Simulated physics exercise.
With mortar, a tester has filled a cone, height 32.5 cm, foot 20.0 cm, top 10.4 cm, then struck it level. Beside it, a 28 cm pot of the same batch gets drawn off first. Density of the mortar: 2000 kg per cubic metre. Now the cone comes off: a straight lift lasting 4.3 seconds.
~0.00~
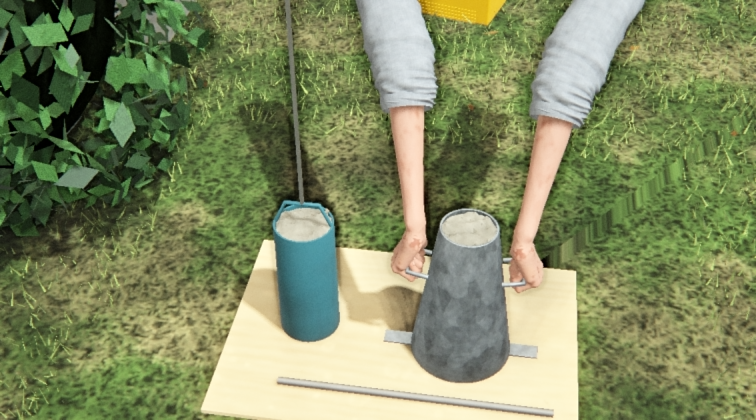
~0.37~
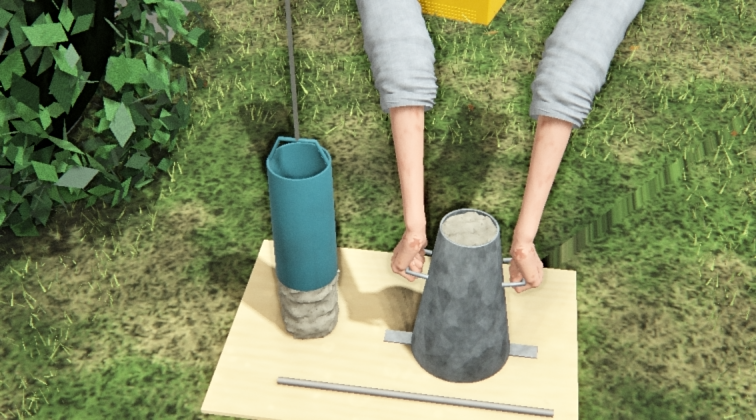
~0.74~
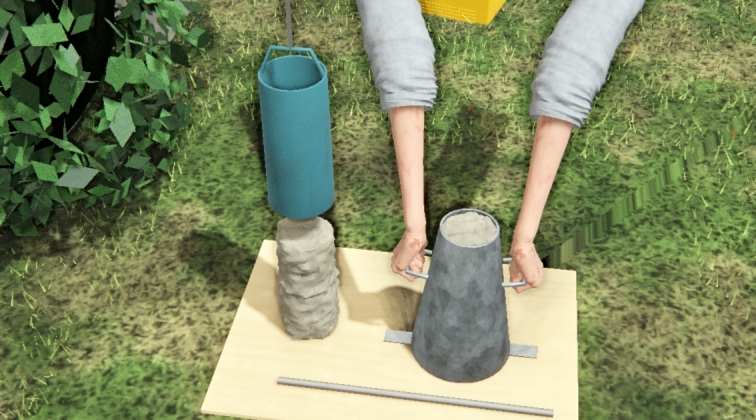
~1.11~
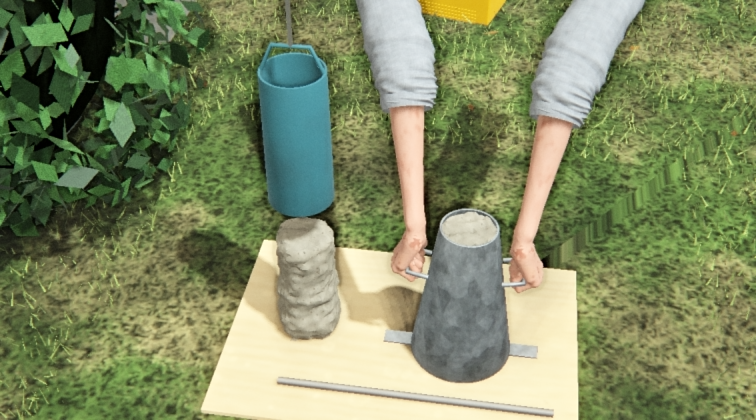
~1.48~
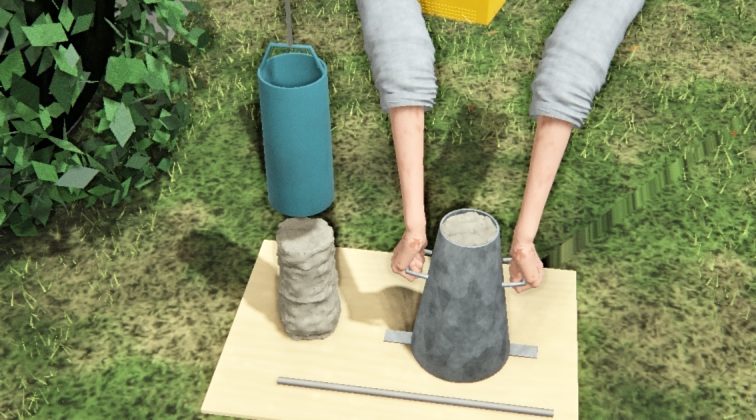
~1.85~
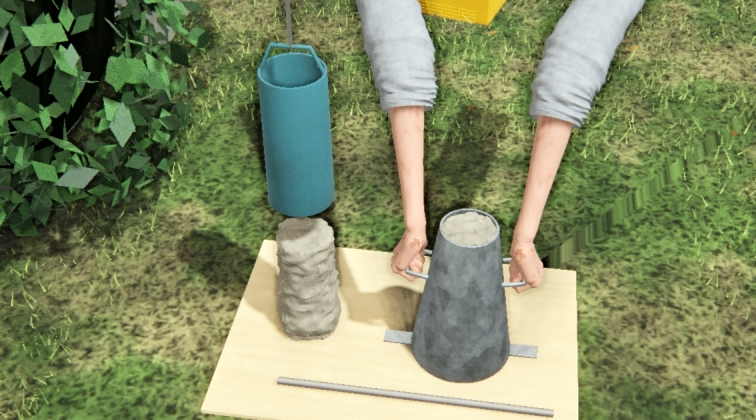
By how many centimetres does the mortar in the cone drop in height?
About 0 cm.
After 2.9 s, the cone is up 7.3 cm; the mortar has come down 0.1 cm to 32 cm and is 20 cm wide.
After 4.0 s, the cone is up 20 cm; the mortar has come down 0.1 cm to 32 cm and is 20 cm wide.
After 5.1 s, the cone is up 33 cm; the mortar has come down 0.1 cm to 32 cm and is 20 cm wide.
After 6.4 s, the cone is clear; the mortar has come down 0.1 cm to 32 cm and is 20 cm wide.
After 6.9 s, at rest, the cone is clear; the mortar has come down 0.1 cm to 32 cm and is 20 cm wide.
